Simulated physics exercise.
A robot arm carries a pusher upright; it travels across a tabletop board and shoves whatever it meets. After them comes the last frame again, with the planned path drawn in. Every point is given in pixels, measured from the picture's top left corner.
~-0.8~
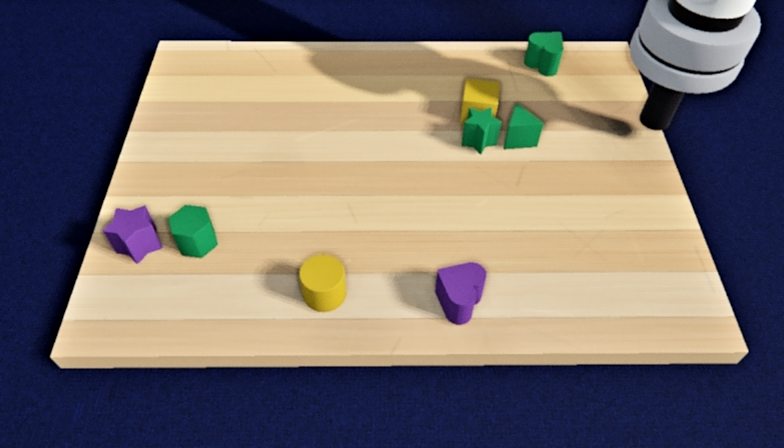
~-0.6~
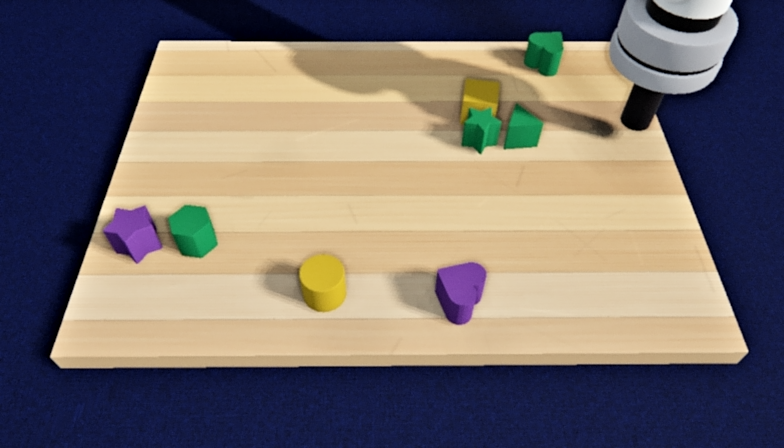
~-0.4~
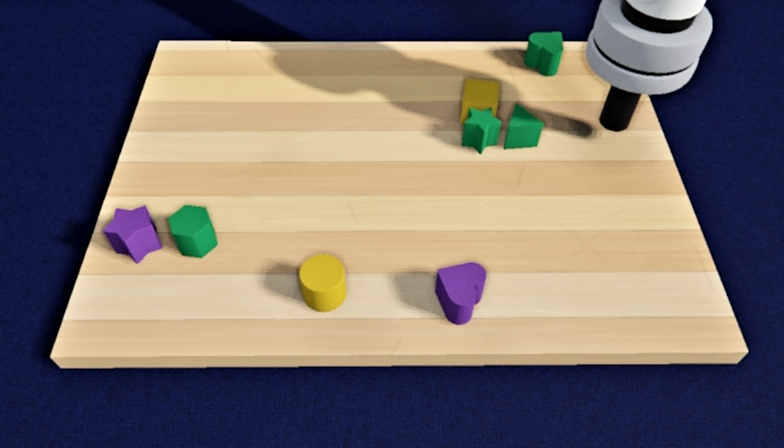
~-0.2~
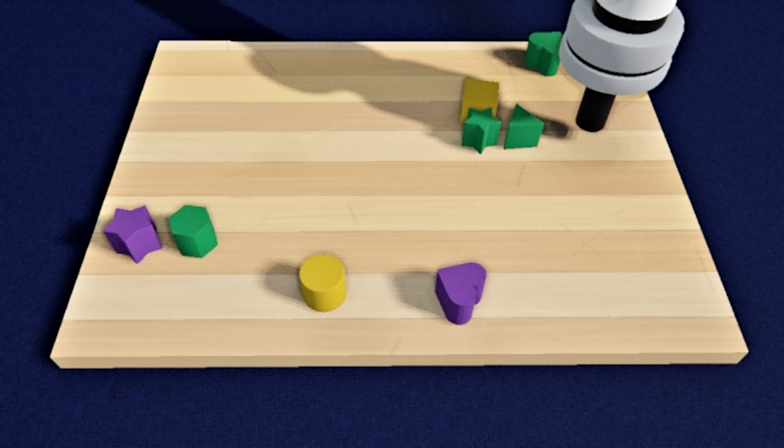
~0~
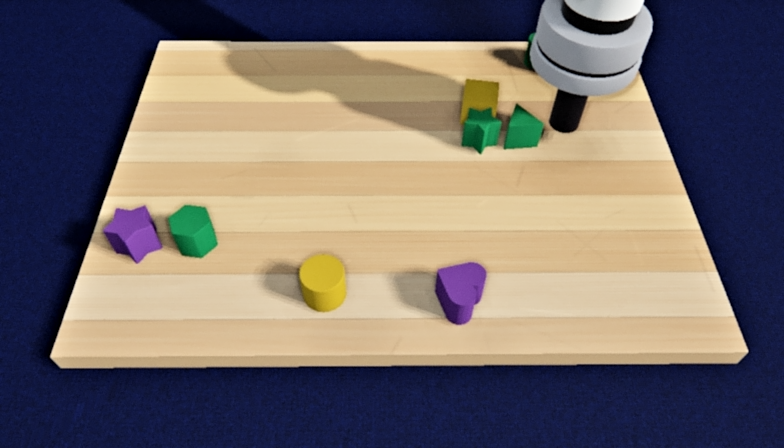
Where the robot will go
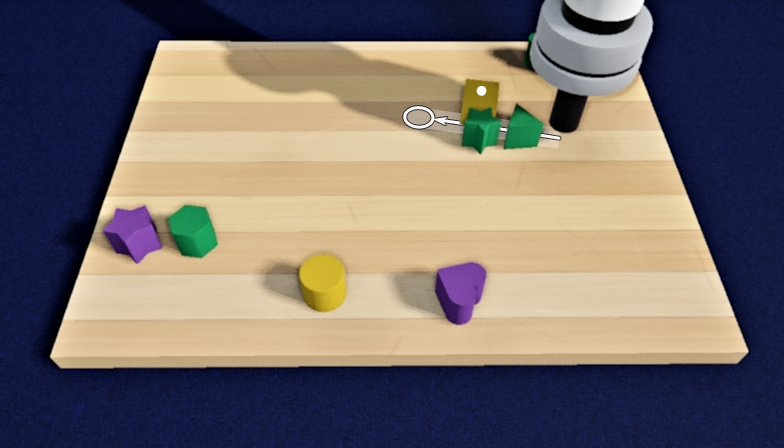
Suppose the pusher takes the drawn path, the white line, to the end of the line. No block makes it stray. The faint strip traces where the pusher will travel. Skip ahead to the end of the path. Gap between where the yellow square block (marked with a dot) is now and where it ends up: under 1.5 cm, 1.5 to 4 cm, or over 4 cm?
Its displacement is above 4 cm.
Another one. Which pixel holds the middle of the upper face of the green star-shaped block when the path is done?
In the picture, that point is around (457, 120).
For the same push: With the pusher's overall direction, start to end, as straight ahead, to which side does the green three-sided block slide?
The left.
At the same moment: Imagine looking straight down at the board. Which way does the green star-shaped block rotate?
It rotates counterclockwise.
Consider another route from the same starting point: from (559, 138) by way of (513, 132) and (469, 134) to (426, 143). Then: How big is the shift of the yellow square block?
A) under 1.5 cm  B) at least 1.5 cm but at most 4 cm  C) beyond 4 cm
B
Path on the board, from (559, 138) directly to (419, 117); the dot is on the yellow square block.
On the path given first. One third of the way, pusher at (514, 116); green star-shaped block at (475, 119), turned 20° clockwise; green three-sided block at (503, 121), turned 20° anticlockwise.
Two thirds of the way, pusher at (465, 109); yellow square block at (455, 79), turned 65° clockwise; green star-shaped block at (460, 121), turned 30° anticlockwise; green three-sided block at (497, 122), turned 40° anticlockwise.
At the end, pusher at (420, 102); yellow square block at (447, 76), turned 95° clockwise; green star-shaped block at (457, 120), turned 50° anticlockwise; green three-sided block at (497, 122), turned 40° anticlockwise.
